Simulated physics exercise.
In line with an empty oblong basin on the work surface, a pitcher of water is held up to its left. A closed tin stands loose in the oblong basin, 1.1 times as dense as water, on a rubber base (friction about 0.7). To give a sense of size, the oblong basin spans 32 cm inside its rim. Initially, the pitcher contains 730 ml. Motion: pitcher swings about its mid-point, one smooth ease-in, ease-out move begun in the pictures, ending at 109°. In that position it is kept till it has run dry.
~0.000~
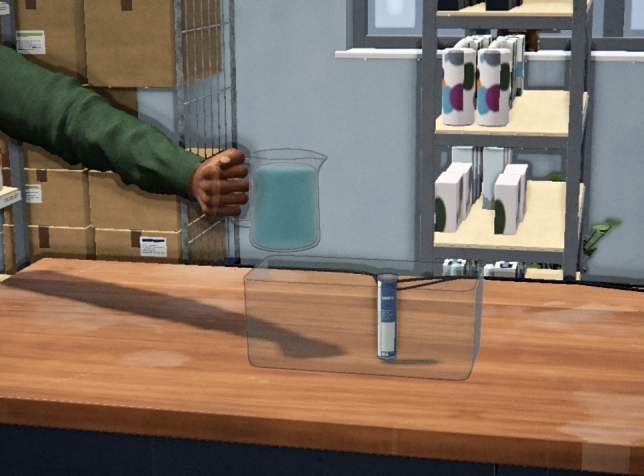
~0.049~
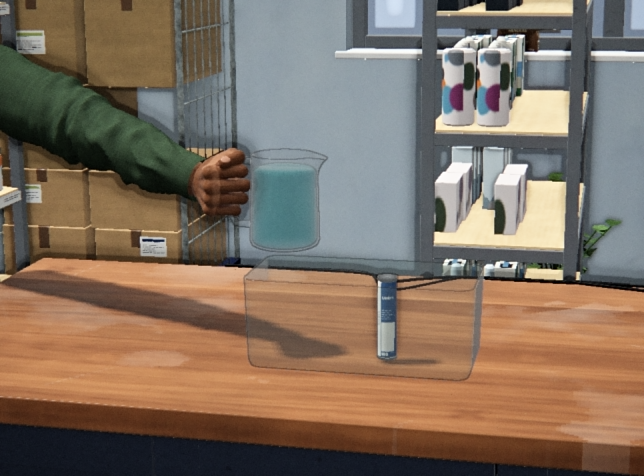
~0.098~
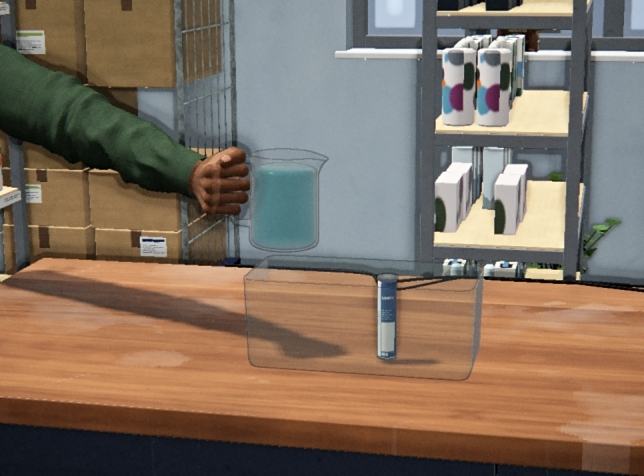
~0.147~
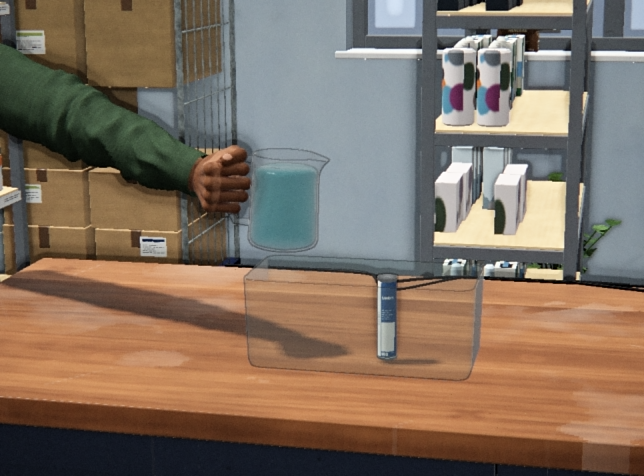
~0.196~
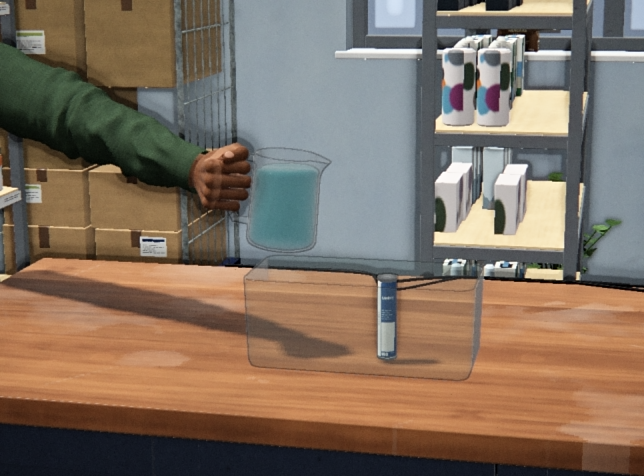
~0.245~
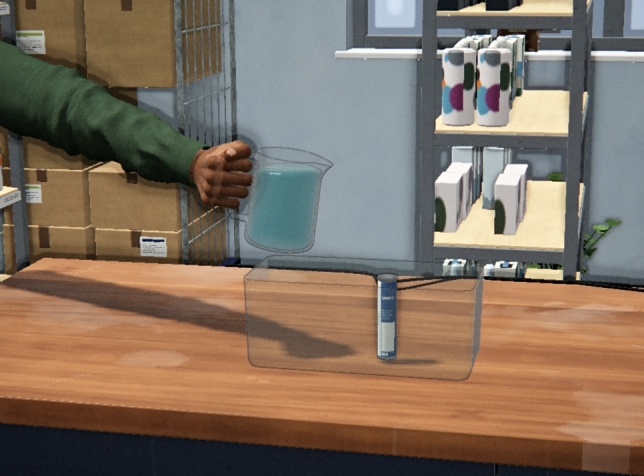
At the start, a hand in a green sleeve holds a clear pitcher of blue-green water upright, above and left of an empty see-through basin with a closed tin standing inside. The pitcher stays nearly still, then tilts slightly to the right, while the basin and tin remain motionless.
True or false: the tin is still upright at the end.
False.
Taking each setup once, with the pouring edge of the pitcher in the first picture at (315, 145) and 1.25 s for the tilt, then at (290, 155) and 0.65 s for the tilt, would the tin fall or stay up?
Trial 1 - tin tips; trial 2 - tin stays standing.
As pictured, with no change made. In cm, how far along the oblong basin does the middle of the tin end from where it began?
Looks like roughly 6.5 cm in total.
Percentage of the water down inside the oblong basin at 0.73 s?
Some 4 per cent.
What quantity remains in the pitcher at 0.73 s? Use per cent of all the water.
I'd estimate some 88 % remains.
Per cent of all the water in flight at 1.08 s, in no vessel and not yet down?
Near 14 in a hundred.
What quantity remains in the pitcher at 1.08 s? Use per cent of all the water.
Close to 38 percent of the total.
After 0.73 s the tilt is 61° and 88 per cent is still to pour; the tin stands where it began.
After 1.08 s the tilt is 99° and 38 per cent is still to pour; the tin leans 21°.
After 1.45 s the tilt is 109° and 3 per cent is still to pour; the tin lies on its side.
After 1.85 s the tilt is 109° and 0 per cent is still to pour; the tin lies on its side.
In the end the tin lies on its side.
